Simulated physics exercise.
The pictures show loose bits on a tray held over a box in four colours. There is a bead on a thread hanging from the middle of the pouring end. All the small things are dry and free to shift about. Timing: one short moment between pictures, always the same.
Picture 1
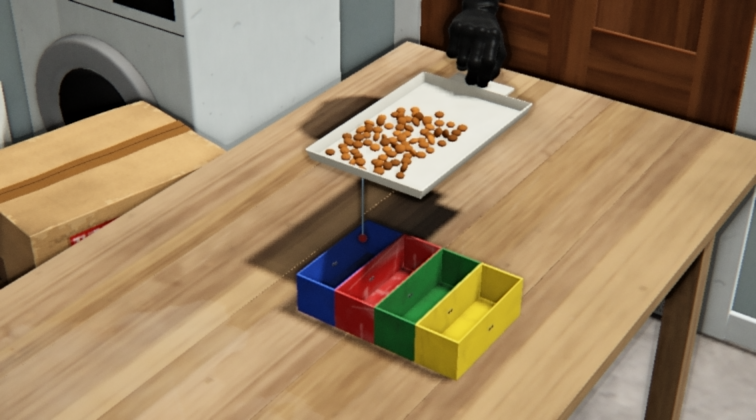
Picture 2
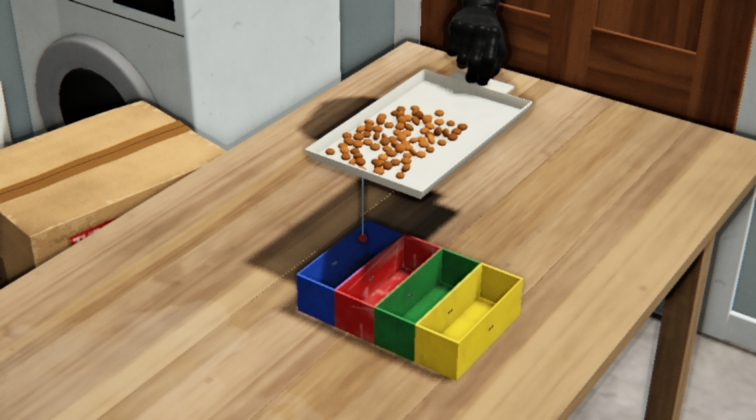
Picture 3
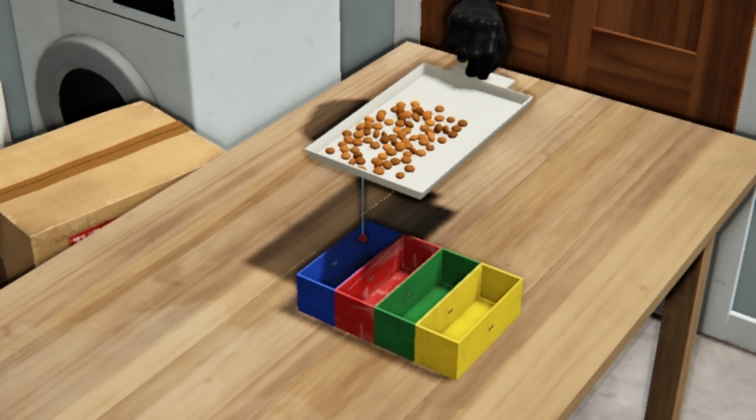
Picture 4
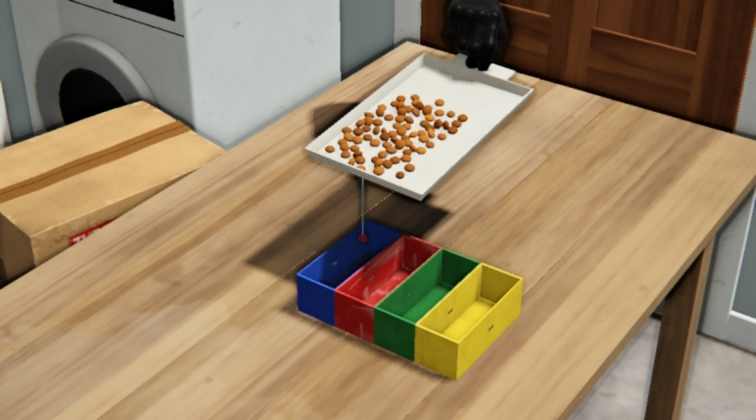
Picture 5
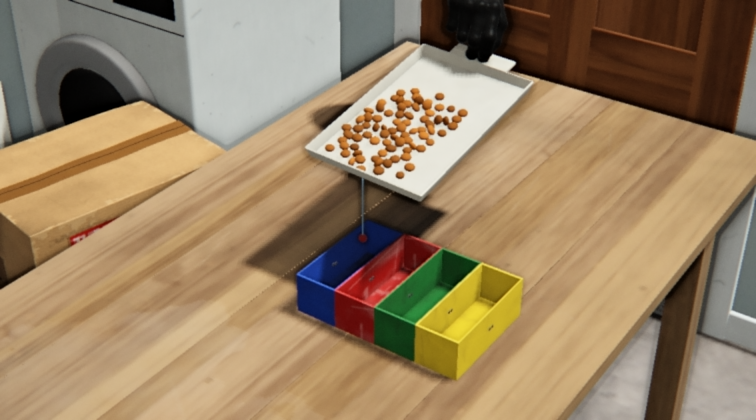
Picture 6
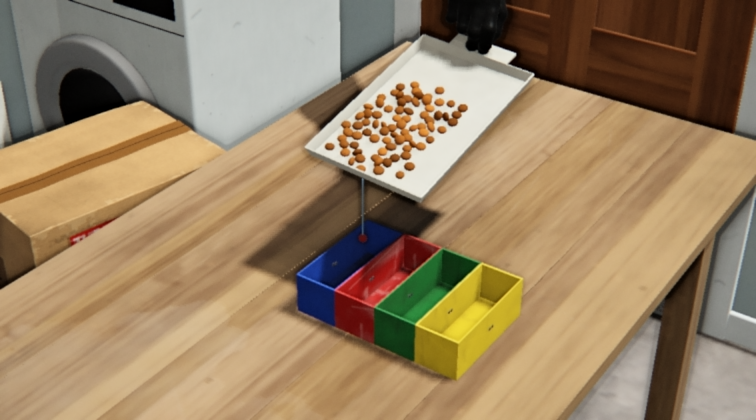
In the video, a black-gloved hand holds a white tray of small brown pieces above a box with blue, red, green and yellow compartments, then gradually raises the tray's far end, tilting it slightly while the pieces barely shift.
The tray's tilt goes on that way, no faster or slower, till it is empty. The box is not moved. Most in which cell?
Red cell.
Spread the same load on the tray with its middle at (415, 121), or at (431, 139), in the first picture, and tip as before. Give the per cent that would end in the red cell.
Estimate: 60 % first, 60 % second.
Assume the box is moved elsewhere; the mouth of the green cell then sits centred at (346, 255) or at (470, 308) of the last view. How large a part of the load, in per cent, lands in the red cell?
Roughly 0 per cent, then roughly 20 per cent.
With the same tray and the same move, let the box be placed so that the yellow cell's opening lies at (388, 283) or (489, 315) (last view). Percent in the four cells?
Estimates in order: 90 percent, 90 percent.
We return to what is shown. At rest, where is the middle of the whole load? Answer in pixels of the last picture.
Near (386, 310), more or less.
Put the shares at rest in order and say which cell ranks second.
Second: The green cell.
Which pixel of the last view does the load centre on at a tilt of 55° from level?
Roughly at (389, 162).
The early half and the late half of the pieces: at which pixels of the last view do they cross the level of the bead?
Near (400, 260) to start, and near (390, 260) afterwards.
Just after the last frame, tray tipped steeply; almost all on the tray; just a few falling or outside the box.
A moment on, tray tipped right over; roughly a third on the tray; roughly a third in the red cell; roughly a quarter in the green cell; just a few in the blue cell; about a tenth falling or outside the box.
Further on, tray tipped past a quarter turn; roughly half in the red cell; roughly a quarter in the green cell; about a tenth in the blue cell; just a few falling or outside the box.
When it is over, tray tipped past a quarter turn; roughly half in the red cell; roughly a quarter in the green cell; about a tenth in the blue cell; not one in the yellow cell; just a few outside the box.
